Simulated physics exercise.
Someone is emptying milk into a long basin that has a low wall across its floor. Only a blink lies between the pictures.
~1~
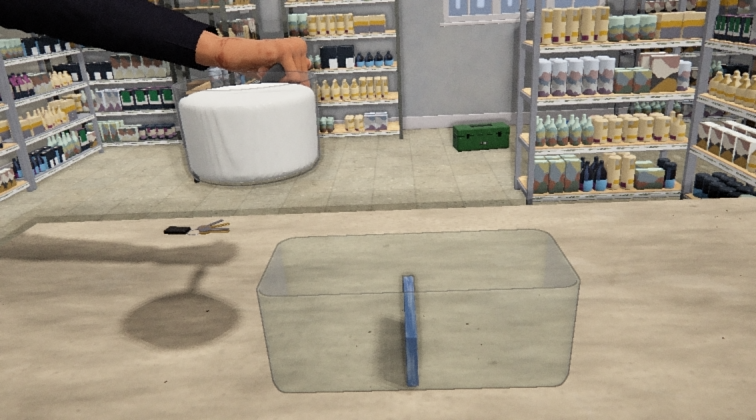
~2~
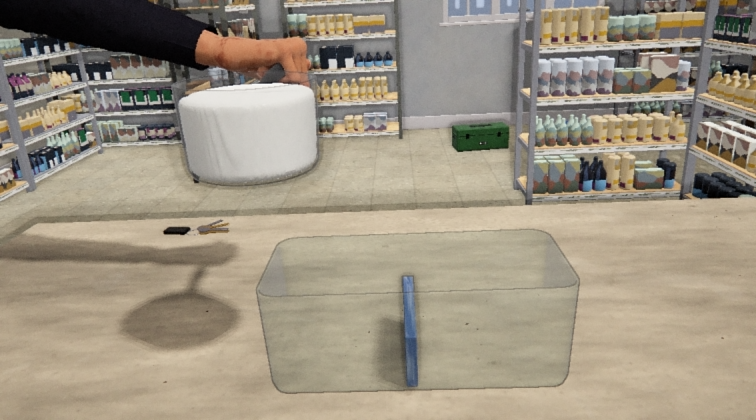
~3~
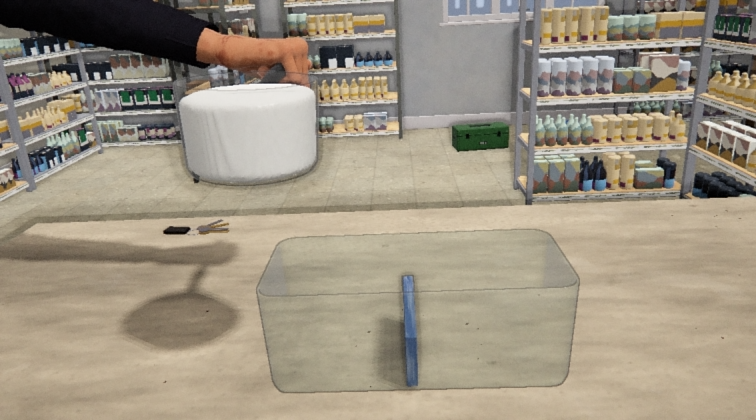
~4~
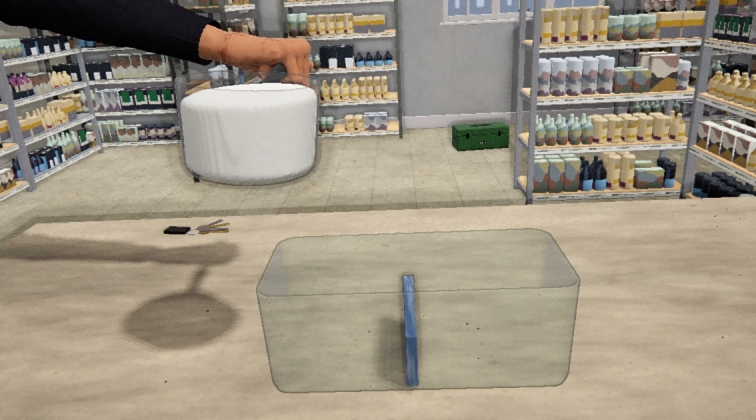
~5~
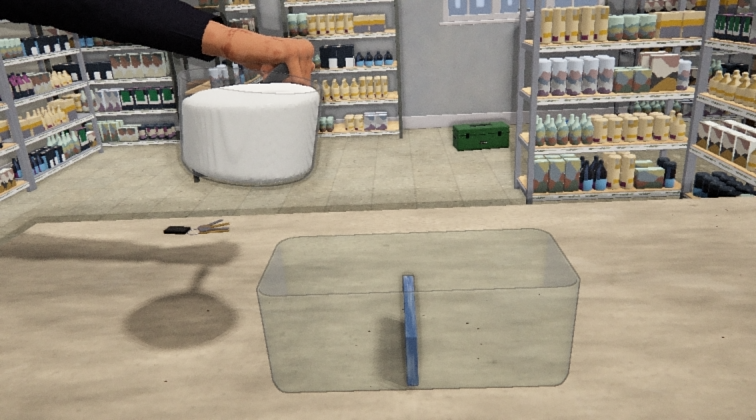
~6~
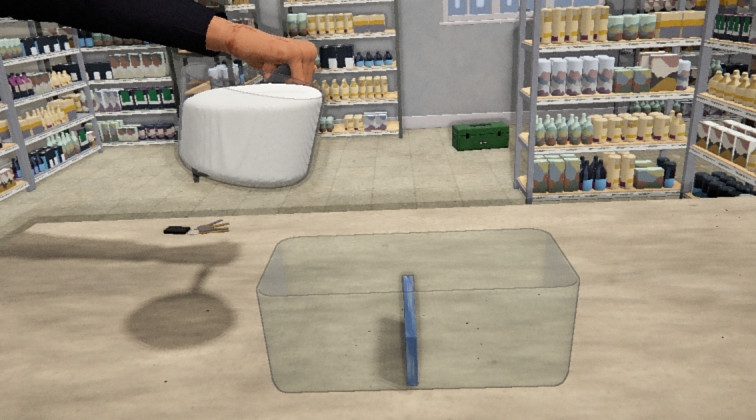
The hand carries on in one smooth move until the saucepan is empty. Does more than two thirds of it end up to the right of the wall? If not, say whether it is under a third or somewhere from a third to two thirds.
After it calms, what's right of the wall is a middling share, one third to two thirds.
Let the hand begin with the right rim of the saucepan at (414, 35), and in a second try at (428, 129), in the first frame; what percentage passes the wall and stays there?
95 %, 100 %.
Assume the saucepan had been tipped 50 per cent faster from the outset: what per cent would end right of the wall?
About 40 %.
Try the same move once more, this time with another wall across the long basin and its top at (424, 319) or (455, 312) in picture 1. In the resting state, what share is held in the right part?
The first position gives around 35 percent, the second around 5 percent.
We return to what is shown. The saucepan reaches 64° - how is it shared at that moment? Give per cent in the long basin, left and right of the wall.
Roughly 5 % on the left side and 5 % on the right side.
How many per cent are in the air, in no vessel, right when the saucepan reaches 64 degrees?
Something like 25 per cent of it.
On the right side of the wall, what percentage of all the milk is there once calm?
About 45 per cent.
A moment on, the saucepan is tipped part way and 62 per cent is still to pour, 5 is left of the wall and 7 right of it.
Next, the saucepan is tipped on its side and 16 per cent is still to pour, 25 is left of the wall and 47 right of it.
Then the saucepan is tipped right over and 2 per cent is still to pour, 48 is left of the wall and 47 right of it.
Later the saucepan is tipped right over and 0 per cent is still to pour, 52 is left of the wall and 47 right of it.
At rest 52 per cent lies left of the wall, 47 right of it and 1 outside.
